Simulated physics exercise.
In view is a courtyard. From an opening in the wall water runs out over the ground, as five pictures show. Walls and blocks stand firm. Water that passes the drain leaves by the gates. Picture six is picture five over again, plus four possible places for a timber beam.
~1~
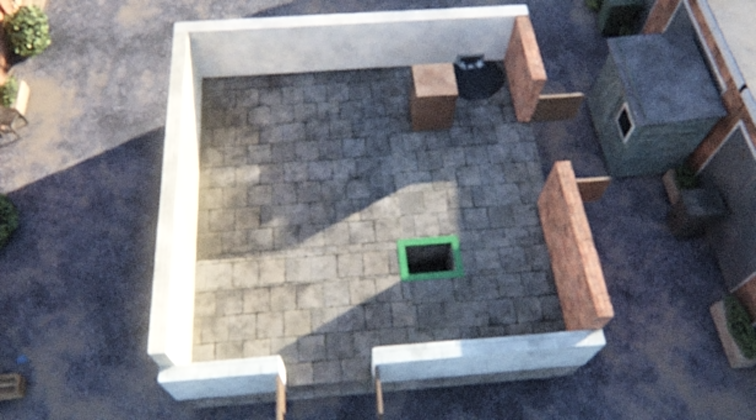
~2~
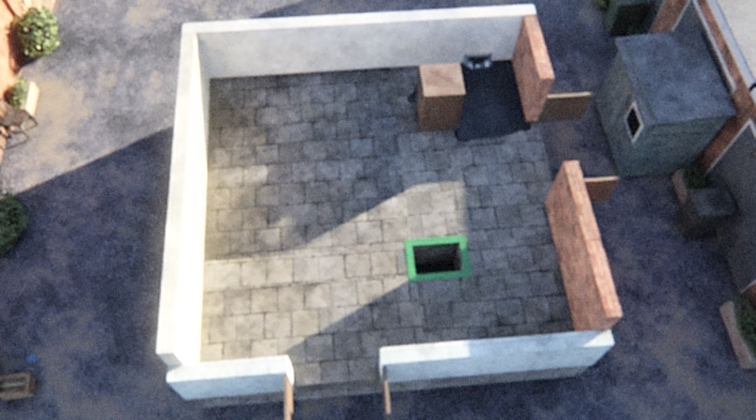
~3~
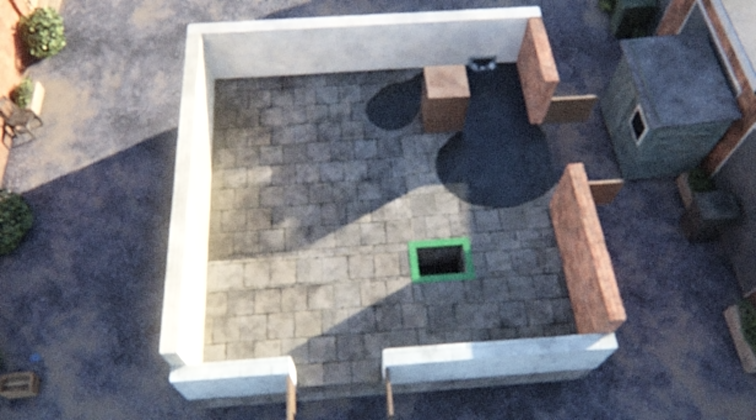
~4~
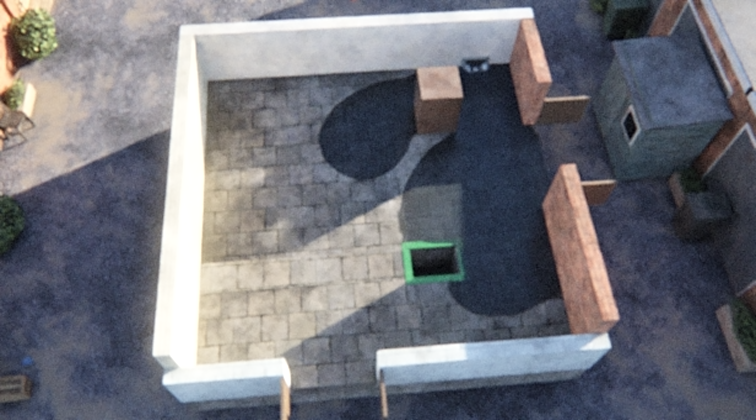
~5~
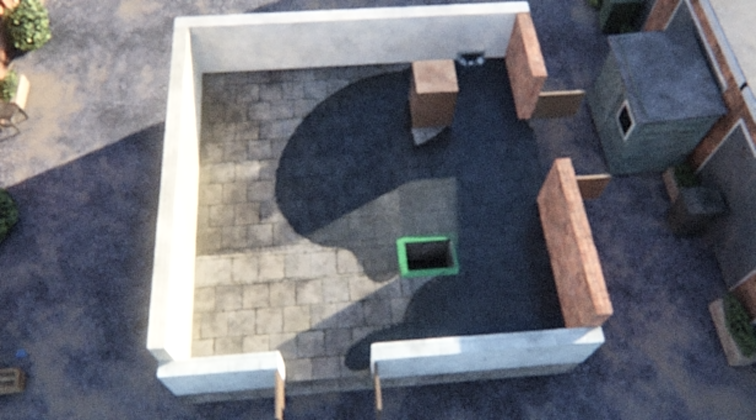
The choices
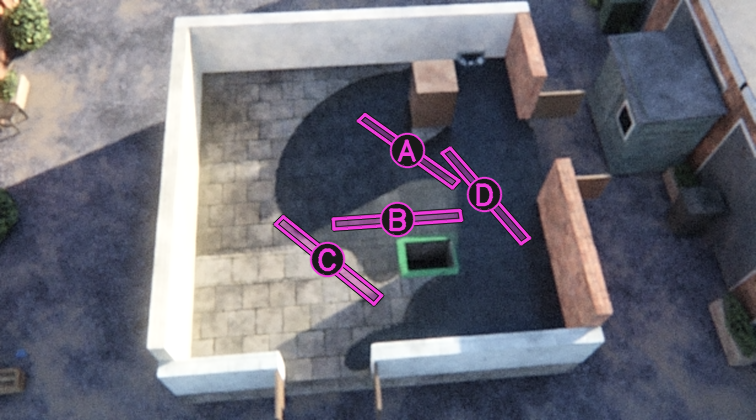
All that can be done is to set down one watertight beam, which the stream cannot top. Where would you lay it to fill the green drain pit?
Take C.
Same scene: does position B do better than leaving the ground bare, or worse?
Worse.
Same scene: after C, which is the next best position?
It is A.
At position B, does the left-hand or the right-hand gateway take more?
The left gate.
On the marked copy, A from (361, 117) to (455, 184); B from (333, 224) to (460, 215); C from (279, 220) to (377, 299); D from (446, 150) to (525, 240).
Choosing A, about 14 % of the stream runs into the green drain pit, about 85 % out by the gates.
Choosing B, about 7 % of the stream runs into the green drain pit, about 92 % out by the gates.
Choosing C, about 25 % of the stream runs into the green drain pit, about 73 % out by the gates.
Choosing D, about 4 % of the stream runs into the green drain pit, about 95 % out by the gates.
